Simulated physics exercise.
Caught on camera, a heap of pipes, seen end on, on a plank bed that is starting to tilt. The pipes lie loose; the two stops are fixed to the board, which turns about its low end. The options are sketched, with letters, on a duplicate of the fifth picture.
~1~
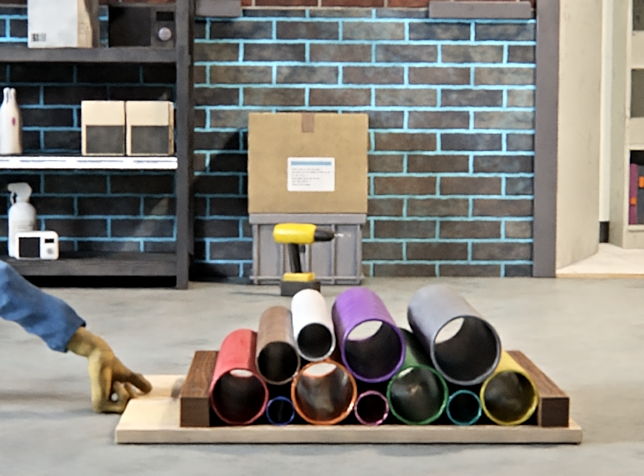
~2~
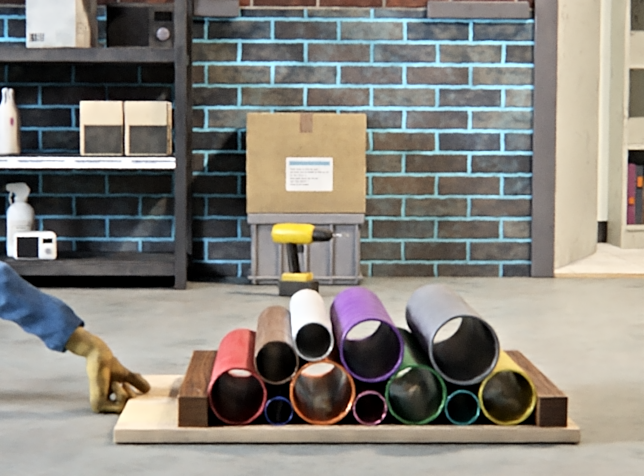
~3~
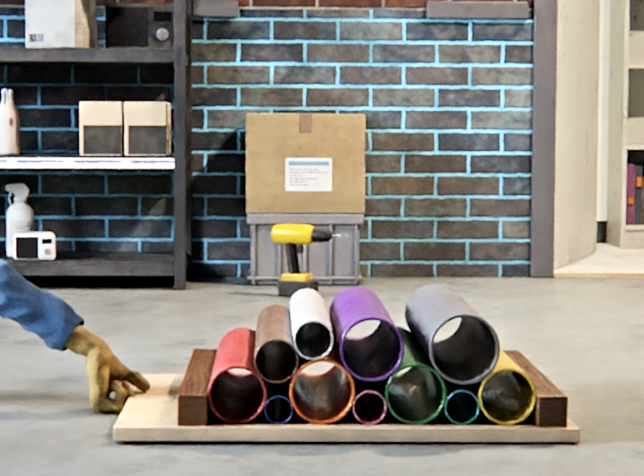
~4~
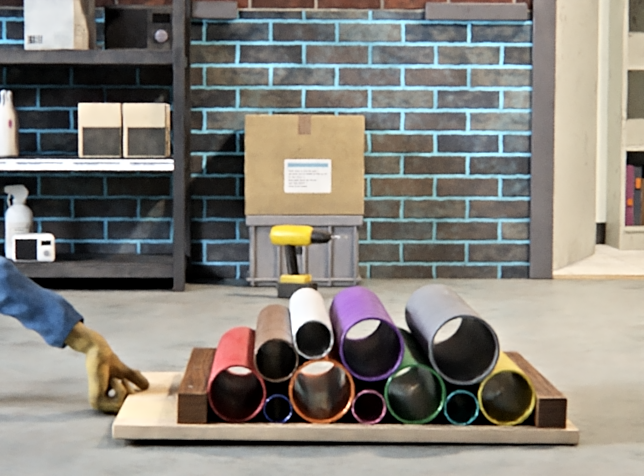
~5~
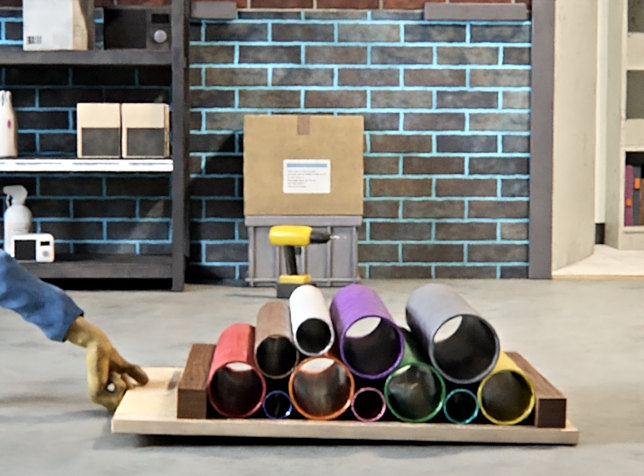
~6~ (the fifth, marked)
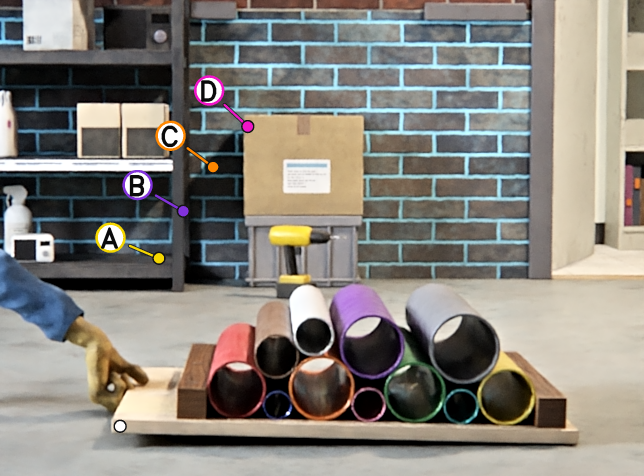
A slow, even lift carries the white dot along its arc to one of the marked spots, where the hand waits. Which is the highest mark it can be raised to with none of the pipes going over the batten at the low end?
The highest mark that will do is C.
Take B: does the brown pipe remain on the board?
The brown pipe: Yes.
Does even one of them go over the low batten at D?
Yes.
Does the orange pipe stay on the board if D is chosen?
Yes, with D.
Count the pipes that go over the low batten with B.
With B, none.
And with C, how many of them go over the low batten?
The count is none.
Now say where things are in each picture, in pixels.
In the first picture, yellow pipe (509, 397); purple pipe (374, 350); grey pipe (466, 350).
In the second picture, grey pipe (465, 349); brown pipe (277, 362).
In the third picture, board (341, 391); red pipe (237, 395); blue pipe (278, 410).
In the fourth picture, board (340, 391); red pipe (237, 394); blue pipe (278, 409).
In the fifth picture, board (340, 388); red pipe (237, 389); blue pipe (277, 405).
On the marked copy, A at (159, 258); B at (184, 211); C at (213, 167); D at (248, 126); the white dot at (120, 426).
With C. Early on, board at 20°.
Further on, board at 36°.
At the end, board at 36°, none over the low batten.
As for the rest, A none over the low batten; B none over the low batten; D two over the low batten (purple, grey).
